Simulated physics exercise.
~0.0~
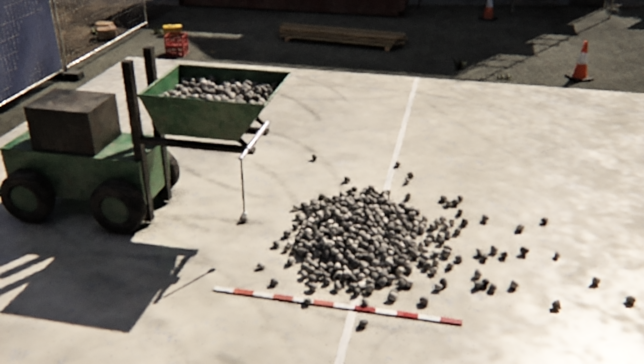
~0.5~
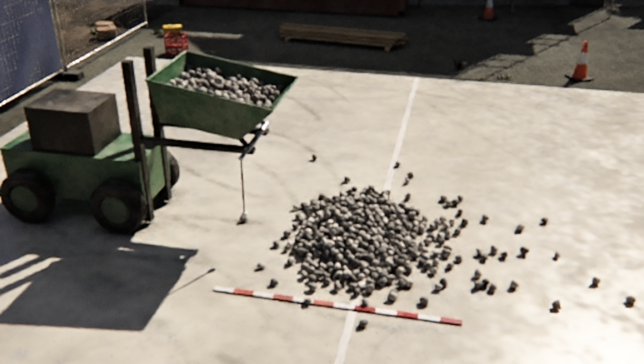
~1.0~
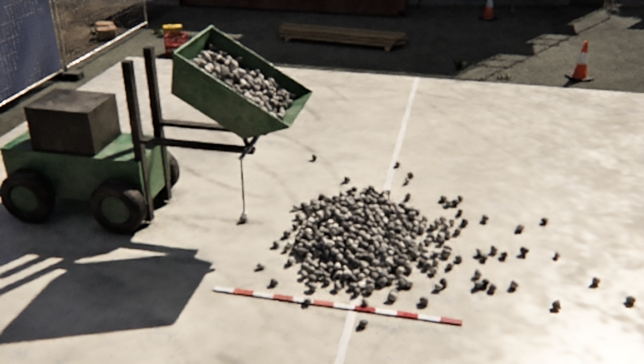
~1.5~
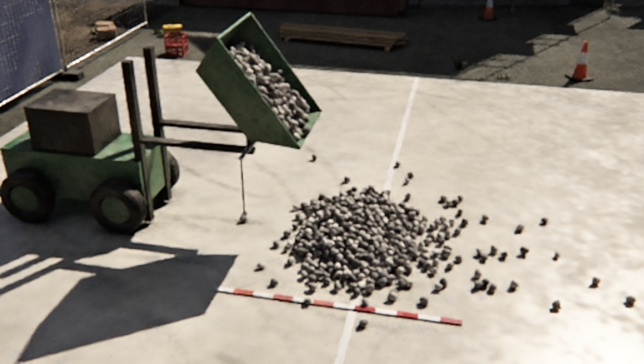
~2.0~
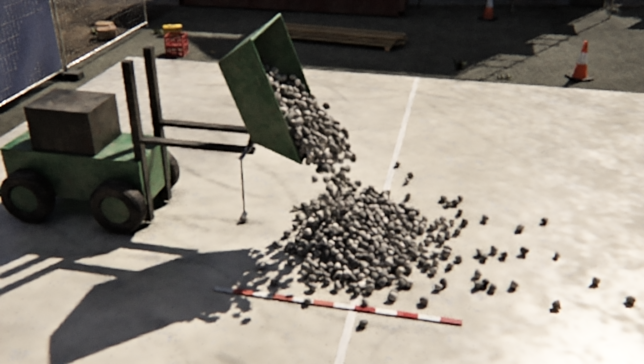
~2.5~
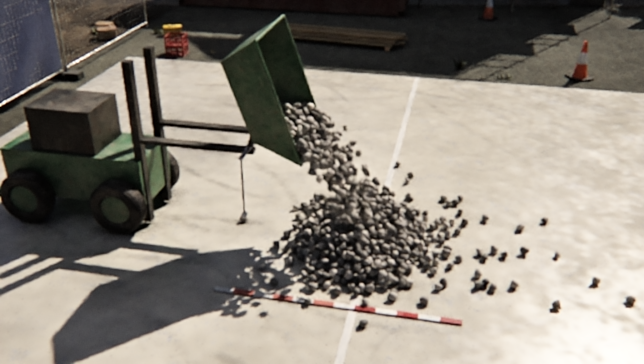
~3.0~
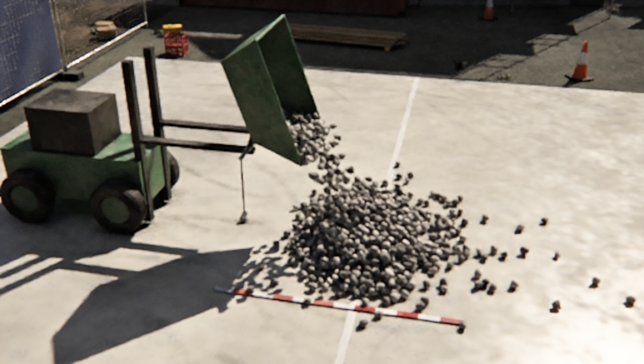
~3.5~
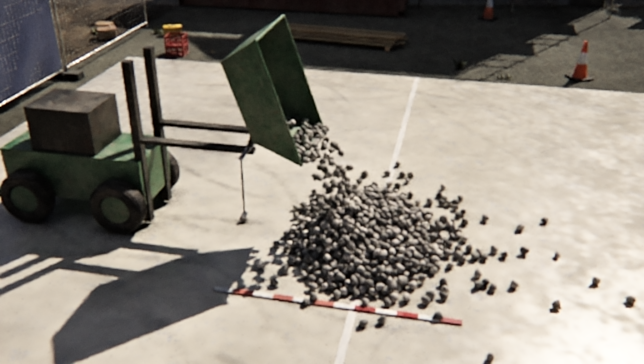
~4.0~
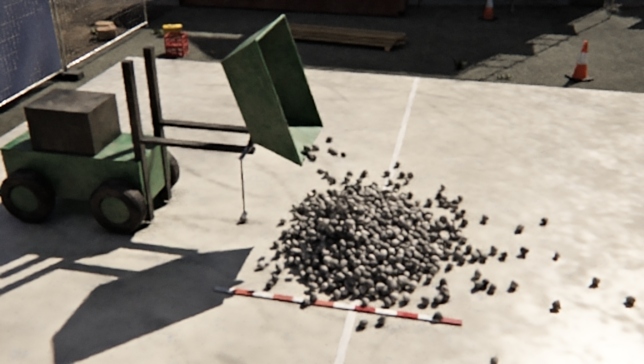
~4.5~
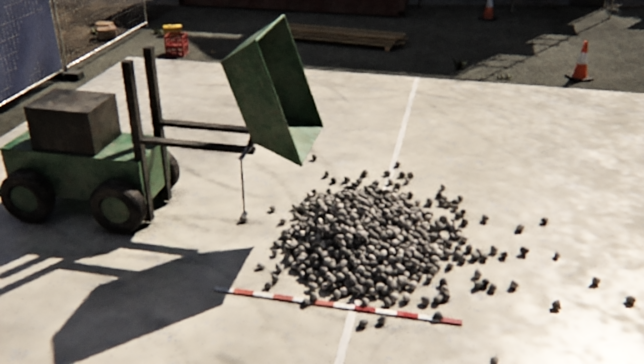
At first, a green forklift on the left holds a green skip full of grey cobbles beside a heap of similar stones, which lies across a white line painted on pale ground. The skip begins to tip to the right, its load staying inside as the floor grows steeper. Once it is steeply tilted, the cobbles slide over the lower edge and pour onto the heap. The stream thins while the skip holds still, and the pile grows wider, spreading around the red and white pole. Finally the last few stones drop, leaving the skip empty above a larger heap straddling the line.
